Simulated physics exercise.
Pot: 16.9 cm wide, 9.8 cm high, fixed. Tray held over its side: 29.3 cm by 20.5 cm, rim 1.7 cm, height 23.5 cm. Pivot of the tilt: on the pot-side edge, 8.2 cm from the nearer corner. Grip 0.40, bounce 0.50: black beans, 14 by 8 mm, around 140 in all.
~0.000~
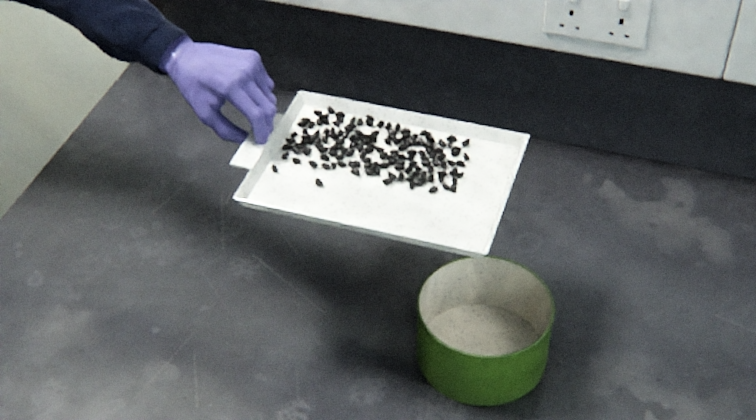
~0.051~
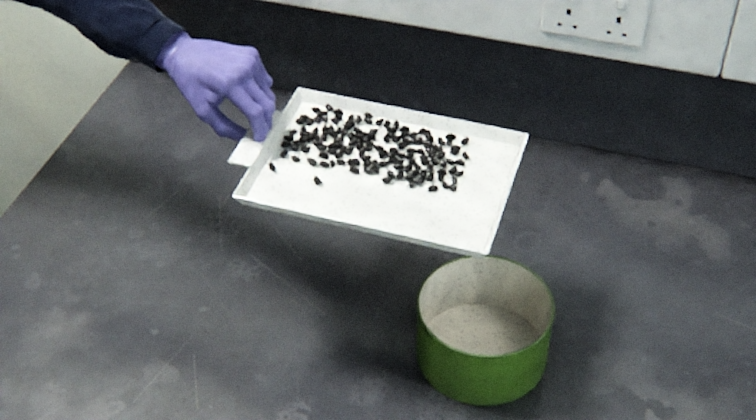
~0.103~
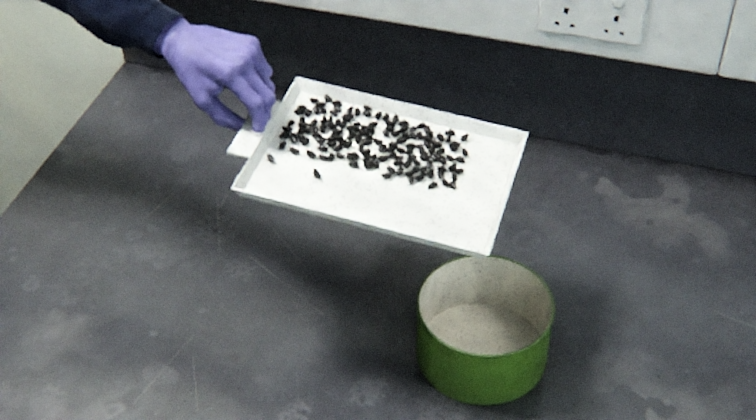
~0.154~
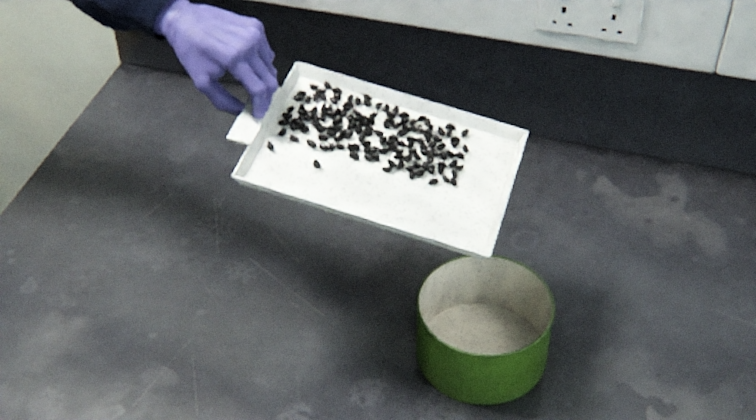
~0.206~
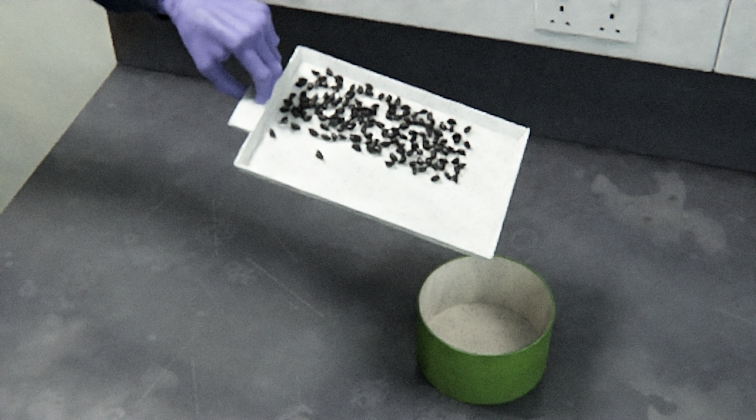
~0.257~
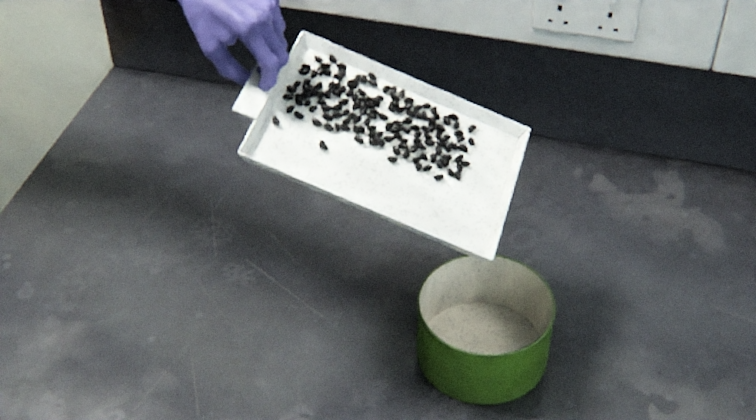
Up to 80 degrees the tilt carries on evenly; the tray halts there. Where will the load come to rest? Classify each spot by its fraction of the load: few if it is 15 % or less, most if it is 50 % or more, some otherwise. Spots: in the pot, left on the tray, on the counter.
Pot: Some. Left on the tray: Few. Counter: Most.
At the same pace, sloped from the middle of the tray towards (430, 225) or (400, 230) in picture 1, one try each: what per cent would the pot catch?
First try: Around 30 percent; second try: Around 45 percent.
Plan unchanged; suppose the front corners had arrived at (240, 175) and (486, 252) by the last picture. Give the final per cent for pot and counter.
Pot 70; counter 30.
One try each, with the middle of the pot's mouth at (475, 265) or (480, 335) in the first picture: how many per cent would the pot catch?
First try around 0 %, second around 35 %.
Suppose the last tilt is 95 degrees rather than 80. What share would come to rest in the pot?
You'd end up with some 30 % in the pot.
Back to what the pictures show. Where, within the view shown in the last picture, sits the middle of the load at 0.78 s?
(532, 240), roughly.
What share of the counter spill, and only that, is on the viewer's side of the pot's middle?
60 %.
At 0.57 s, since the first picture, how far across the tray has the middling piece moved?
About 9 cm.
After 0.57 s, tilt 49 degrees; the tray holds 100 %, the pot 0 %.
After 0.78 s, tilt 69 degrees; the tray holds 35 %, the pot 5 %.
After 1.10 s, tilt 80 degrees; the tray holds 0 %, the pot 25 %.
By 2.3 s all is still; pot 30 %, tray 0 %, counter 70 %.
